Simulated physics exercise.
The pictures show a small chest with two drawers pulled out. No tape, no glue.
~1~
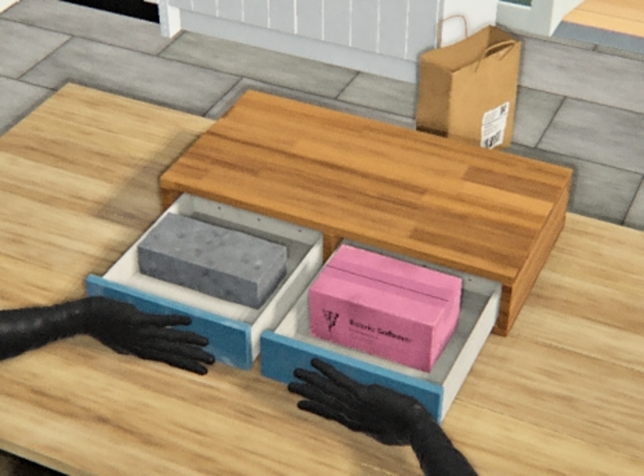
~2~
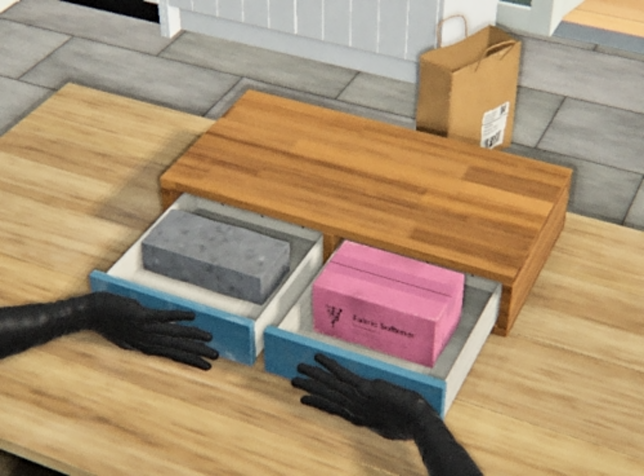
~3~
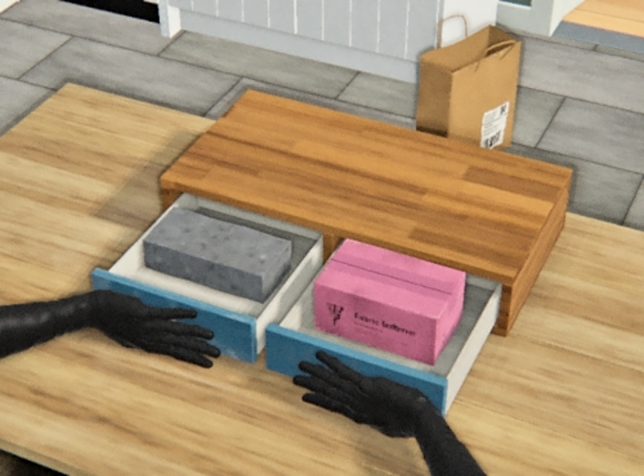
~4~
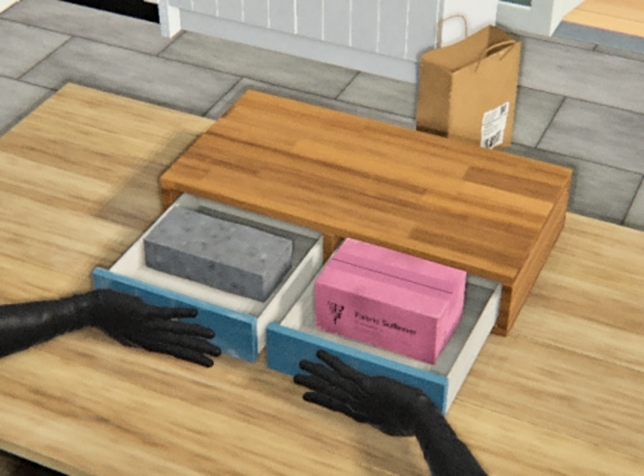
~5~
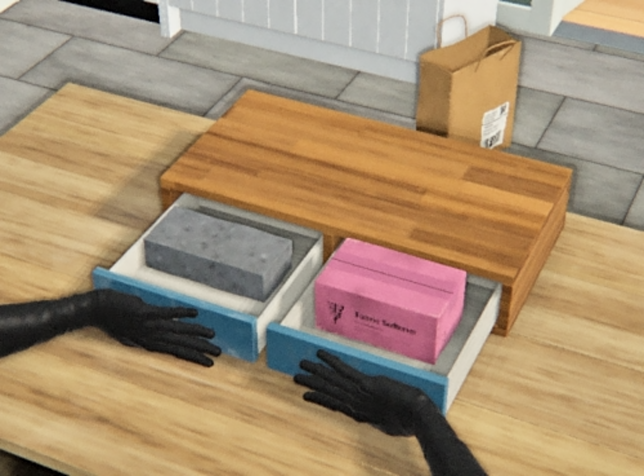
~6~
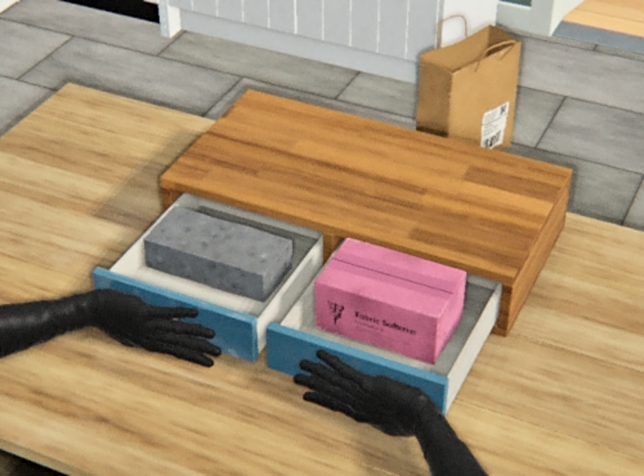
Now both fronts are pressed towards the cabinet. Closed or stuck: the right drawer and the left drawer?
The right drawer stays ajar; the left drawer shuts flush.
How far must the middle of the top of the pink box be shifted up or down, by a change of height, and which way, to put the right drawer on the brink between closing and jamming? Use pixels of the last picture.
Some 12 pixels, down.
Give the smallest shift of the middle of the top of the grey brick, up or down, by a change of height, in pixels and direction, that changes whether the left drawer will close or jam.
Roughly 8 pixels up.
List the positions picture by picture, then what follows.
In the first picture, right drawer (387, 322) wide open; left drawer (213, 269) wide open; grey brick (212, 260).
In the second picture, left drawer (217, 265) wide open; pink box (388, 303).
In the third picture, right drawer (391, 316) wide open; chest (366, 203).
In the fourth picture, left drawer (219, 262) wide open; grey brick (218, 254).
In the fifth picture, right drawer (392, 315) wide open; pink box (390, 300).
In the sixth picture, right drawer (392, 315) wide open; left drawer (219, 262) wide open; chest (366, 203).
Then, 0.44 s later than the last frame, right drawer about half in; left drawer starting in.
When it is over, the right drawer will not close; the left drawer goes all the way in.
